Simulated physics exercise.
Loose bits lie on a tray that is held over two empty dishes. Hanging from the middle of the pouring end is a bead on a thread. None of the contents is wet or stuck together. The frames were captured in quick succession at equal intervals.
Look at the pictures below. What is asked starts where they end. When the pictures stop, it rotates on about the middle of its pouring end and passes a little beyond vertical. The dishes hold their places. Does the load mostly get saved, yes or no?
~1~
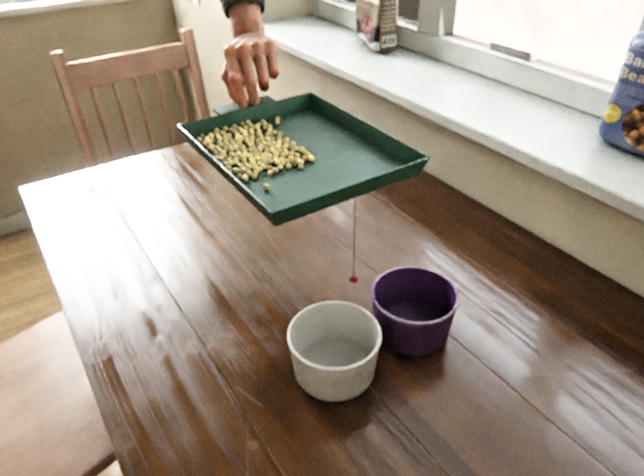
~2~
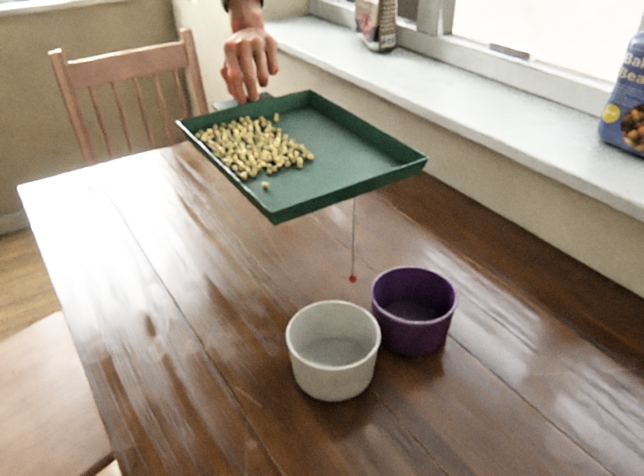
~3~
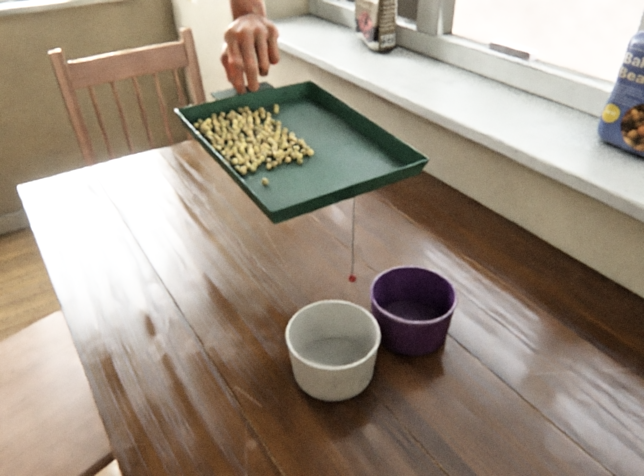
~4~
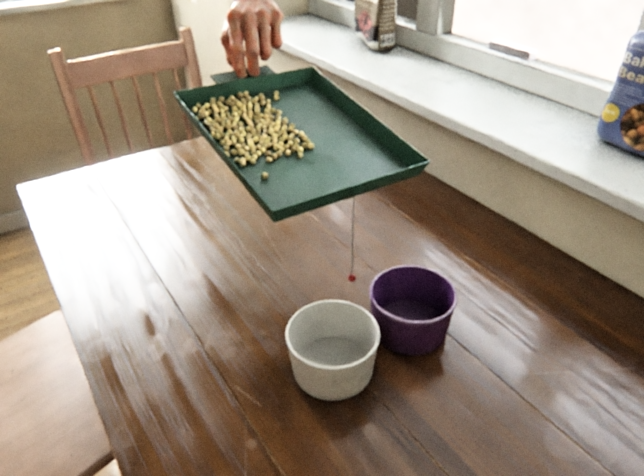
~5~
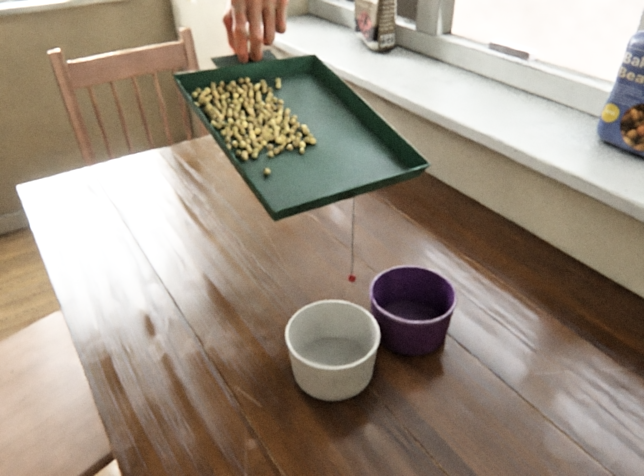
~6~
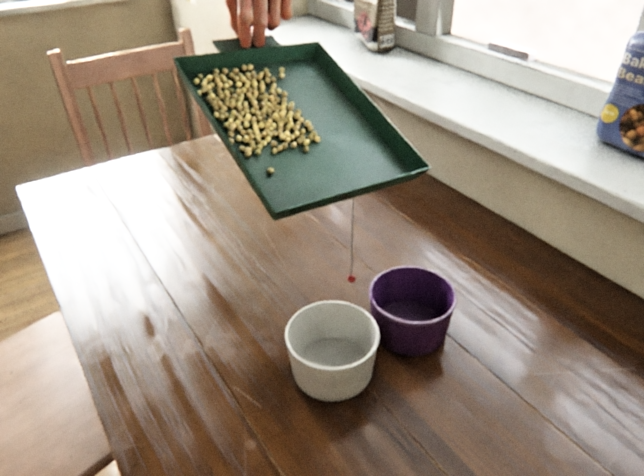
Yes, most of it is saved.
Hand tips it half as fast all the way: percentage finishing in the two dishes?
Close to 80 per cent.
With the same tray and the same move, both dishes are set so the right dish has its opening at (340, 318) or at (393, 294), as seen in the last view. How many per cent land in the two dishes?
It would be roughly 10 per cent, followed by roughly 60 per cent.
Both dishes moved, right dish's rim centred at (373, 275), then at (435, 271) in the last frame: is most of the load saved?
Taking the tries in order: A minor share, followed by a major share.
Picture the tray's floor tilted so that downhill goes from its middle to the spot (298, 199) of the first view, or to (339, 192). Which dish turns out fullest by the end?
Place one gives the leftmost dish, place two gives the leftmost dish.
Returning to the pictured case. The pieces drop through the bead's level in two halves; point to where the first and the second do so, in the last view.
It passes near (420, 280) first and then near (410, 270).
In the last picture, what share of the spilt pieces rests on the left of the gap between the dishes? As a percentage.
I make it about 10 percent or so.
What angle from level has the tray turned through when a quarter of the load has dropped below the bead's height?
About 75° of tilt.
Soon after the last picture, tray tipped steeply; about two thirds on the tray; a stray few in the right dish; about a quarter in the air.
A little later, tray tipped past a quarter turn; about a quarter on the tray; a small part in the left dish; about a third in the right dish; a small part outside both; about a quarter in the air.
Later still, tray tipped past a quarter turn; a small part in the left dish; about two thirds in the right dish; about a quarter outside both.
At rest, tray tipped past a quarter turn; a small part in the left dish; about two thirds in the right dish; about a quarter outside both.
